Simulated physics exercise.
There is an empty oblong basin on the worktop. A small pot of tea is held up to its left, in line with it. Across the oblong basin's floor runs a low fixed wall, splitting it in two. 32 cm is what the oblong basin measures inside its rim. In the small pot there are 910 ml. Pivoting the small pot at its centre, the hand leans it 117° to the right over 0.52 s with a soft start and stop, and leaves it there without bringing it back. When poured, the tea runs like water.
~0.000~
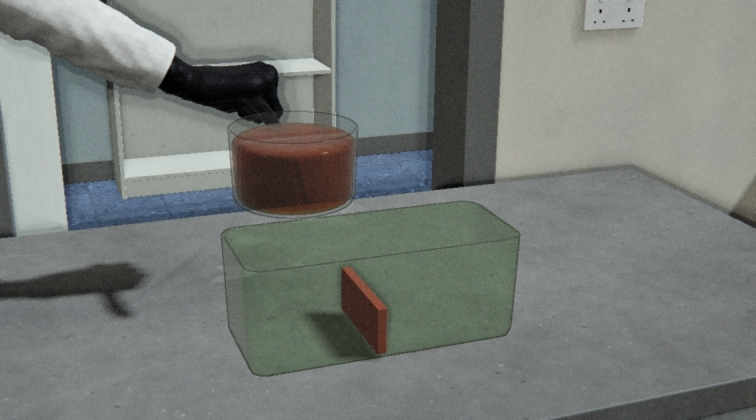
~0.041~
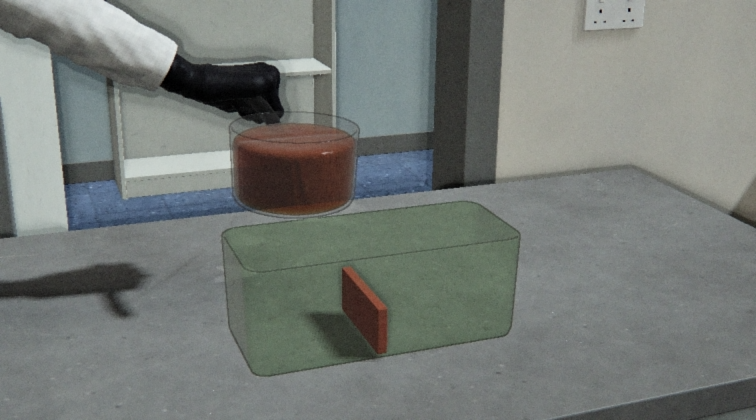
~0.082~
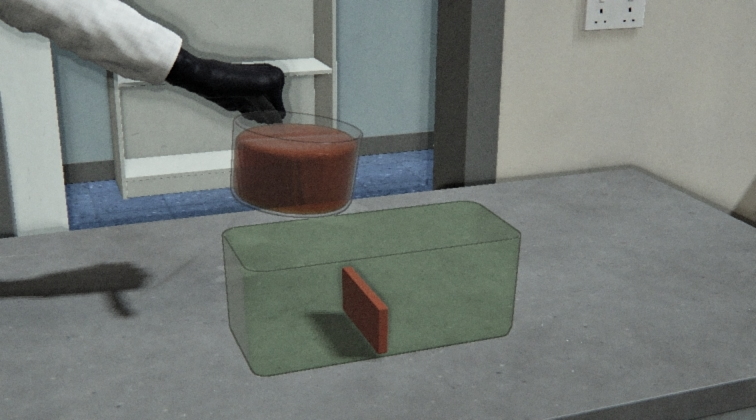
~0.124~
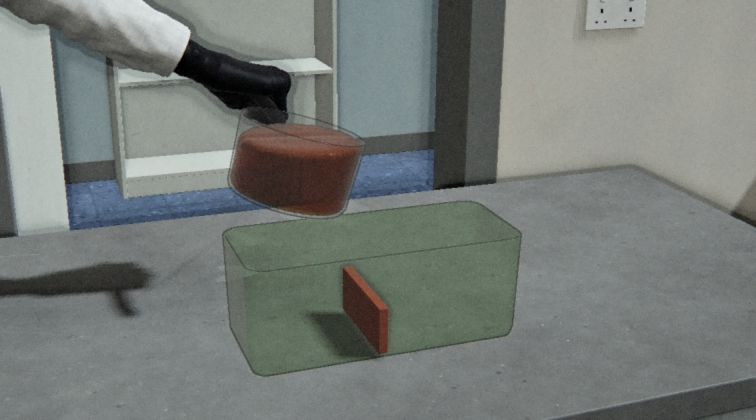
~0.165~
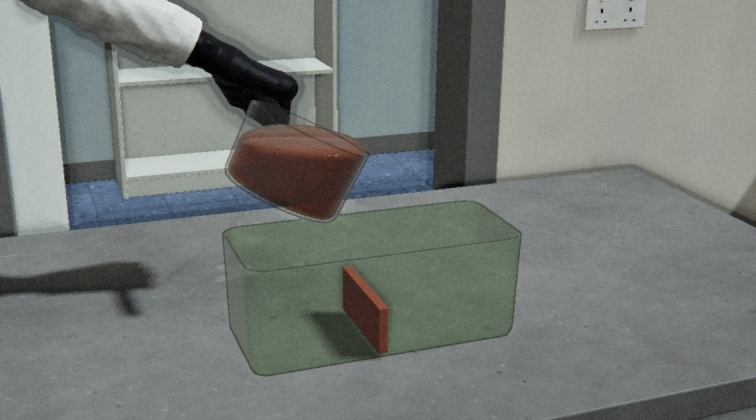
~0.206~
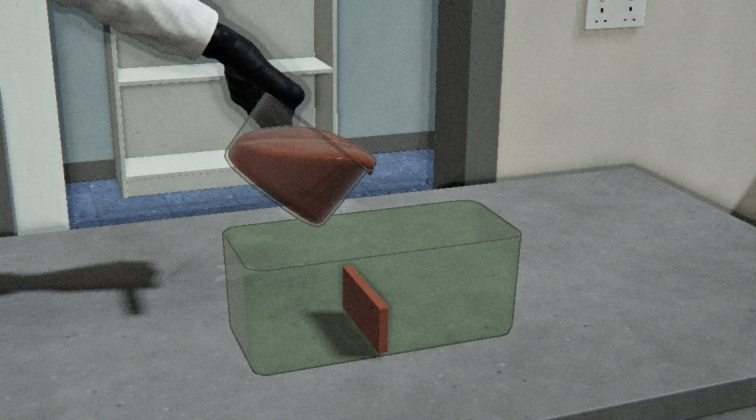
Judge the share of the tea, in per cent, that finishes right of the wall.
61 percent, roughly.
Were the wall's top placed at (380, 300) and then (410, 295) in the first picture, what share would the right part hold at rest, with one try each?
In turn about 45 and 30 per cent.
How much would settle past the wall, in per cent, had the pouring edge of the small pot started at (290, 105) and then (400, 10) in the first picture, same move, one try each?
Respectively 15 and 80 %.
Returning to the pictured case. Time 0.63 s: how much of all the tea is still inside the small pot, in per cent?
Roughly 2 per cent.
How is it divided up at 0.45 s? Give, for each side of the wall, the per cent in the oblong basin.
I'd say about 9 left and about 52 right.
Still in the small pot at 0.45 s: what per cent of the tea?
Close to 20 percent of the liquid remains at that time.
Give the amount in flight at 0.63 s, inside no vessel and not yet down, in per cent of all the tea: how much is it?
In-air share: About 8 %.
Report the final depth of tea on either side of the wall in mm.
The left side settles near 18 mm and the right side near 28 mm.
By 0.45 s the tilt is 112° and 20 per cent is still to pour, 9 is left of the wall and 51 right of it.
By 0.63 s the tilt is 117° and 2 per cent is still to pour, 27 is left of the wall and 62 right of it.
By 0.82 s the tilt is 117° and 0 per cent is still to pour, 36 is left of the wall and 62 right of it.
By 1.02 s the tilt is 117° and 0 per cent is still to pour, 37 is left of the wall and 61 right of it.
At rest 38 per cent lies left of the wall, 61 right of it and 1 outside.
